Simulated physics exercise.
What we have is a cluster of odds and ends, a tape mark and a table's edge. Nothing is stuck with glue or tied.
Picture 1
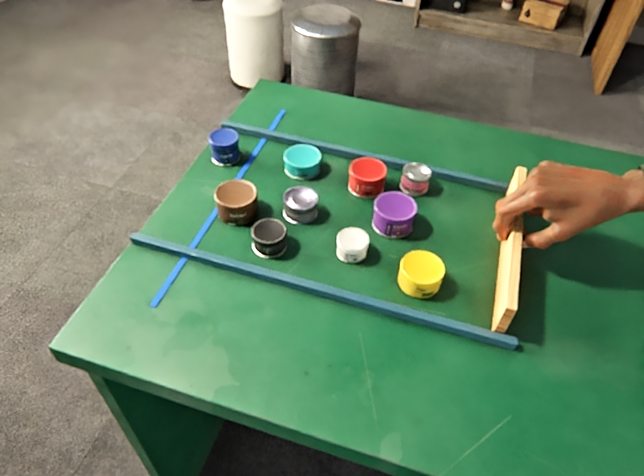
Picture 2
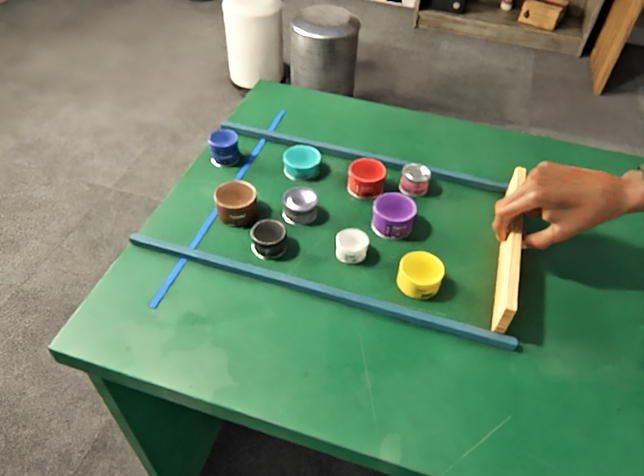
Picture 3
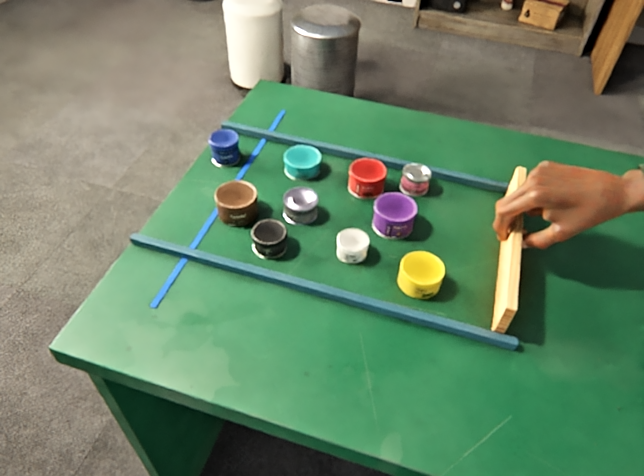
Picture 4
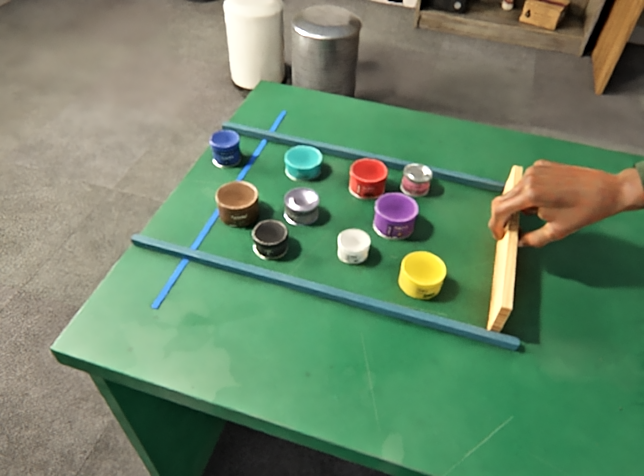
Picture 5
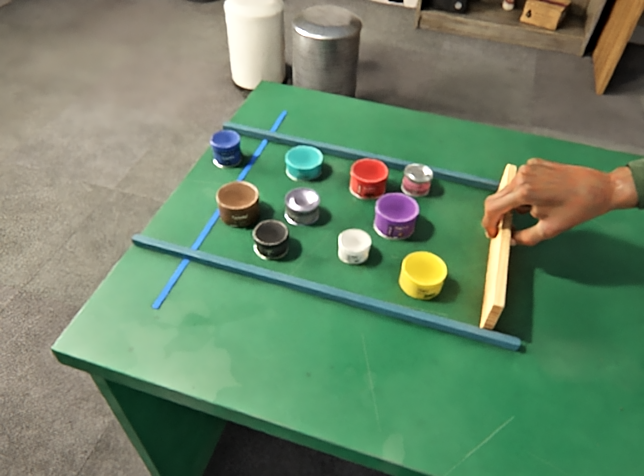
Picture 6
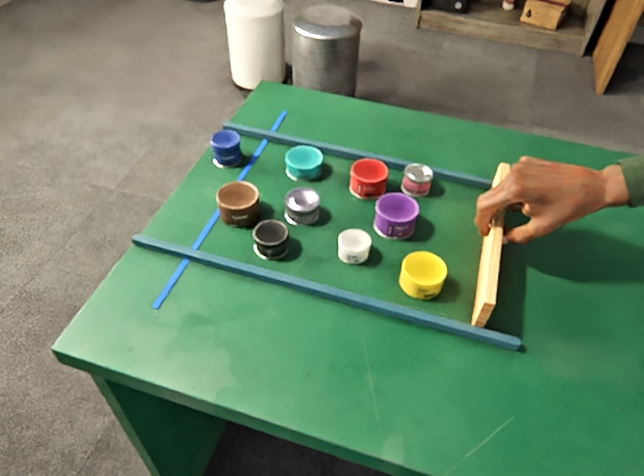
A hand slid a wooden board a short way left between two blue rails on a green table, toward a scattered group of small colourful tubs and tins, which stayed still near the blue tape.
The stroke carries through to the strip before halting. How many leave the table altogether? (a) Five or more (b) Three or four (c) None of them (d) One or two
d, one or two.
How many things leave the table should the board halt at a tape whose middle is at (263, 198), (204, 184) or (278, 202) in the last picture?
The counts would be 0, 5 and 0.
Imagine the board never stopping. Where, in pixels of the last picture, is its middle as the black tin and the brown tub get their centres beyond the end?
The middle is at (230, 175) when it's the black tin, and at (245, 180) when it's the brown tub.
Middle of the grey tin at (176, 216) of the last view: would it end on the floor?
Outcome - grey tin: Off.
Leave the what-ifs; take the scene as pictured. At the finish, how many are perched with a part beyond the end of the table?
As for overhanging, the count is 4.
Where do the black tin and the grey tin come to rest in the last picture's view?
One ends up near (150, 222) and the other near (180, 177).
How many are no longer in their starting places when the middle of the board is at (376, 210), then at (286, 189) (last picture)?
I get 5 at the one place and 9 at the other.
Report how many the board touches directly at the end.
That comes to 5.
A little later, none off yet; blue tin at rest near (227, 149); brown tub at rest near (239, 204); turquoise tin at rest near (304, 164).
Next, none off yet; blue tin at rest near (227, 149); brown tub shifted a little near (223, 205); turquoise tin shifted about its own width near (285, 155).
When it is over, the number that fall off is one or two; down, brown tub.
